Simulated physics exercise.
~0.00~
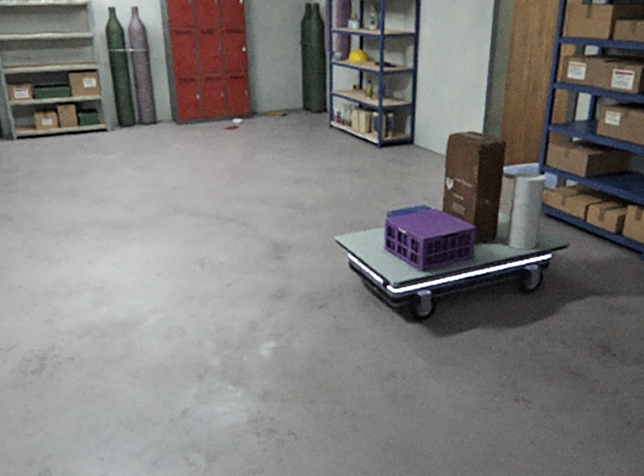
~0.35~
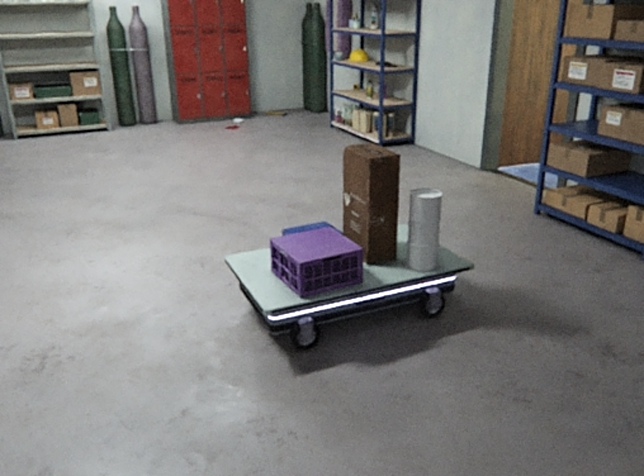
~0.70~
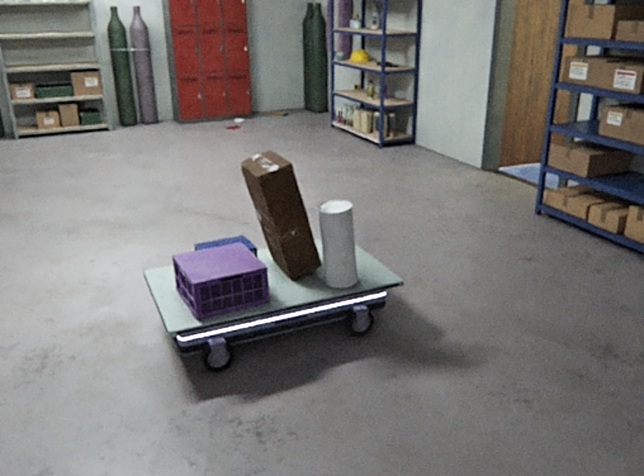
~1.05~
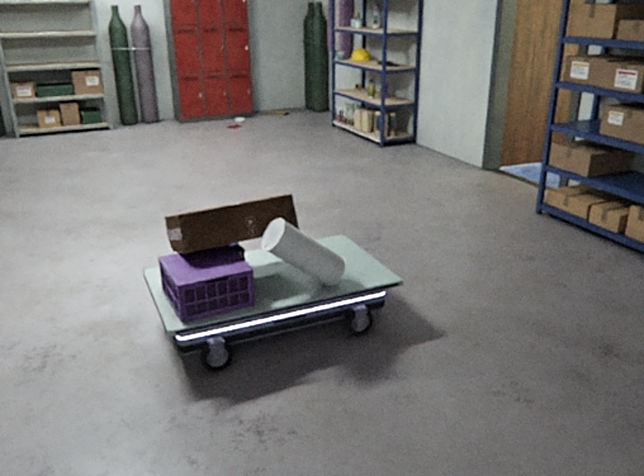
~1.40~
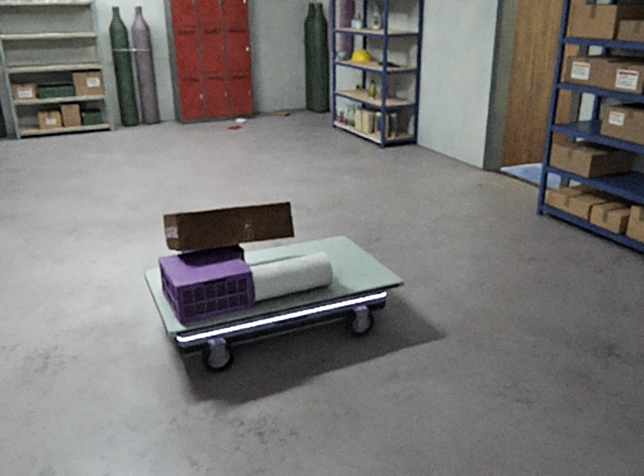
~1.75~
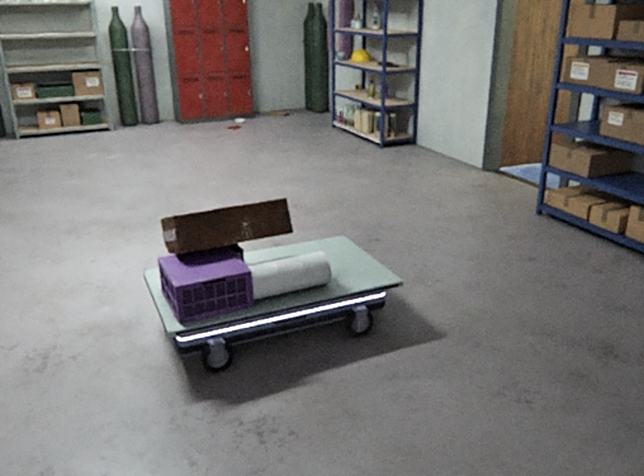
Flat robot cart rolling left across a storeroom floor and stopping, its brown box toppling onto a purple crate, then white canister falling flat.
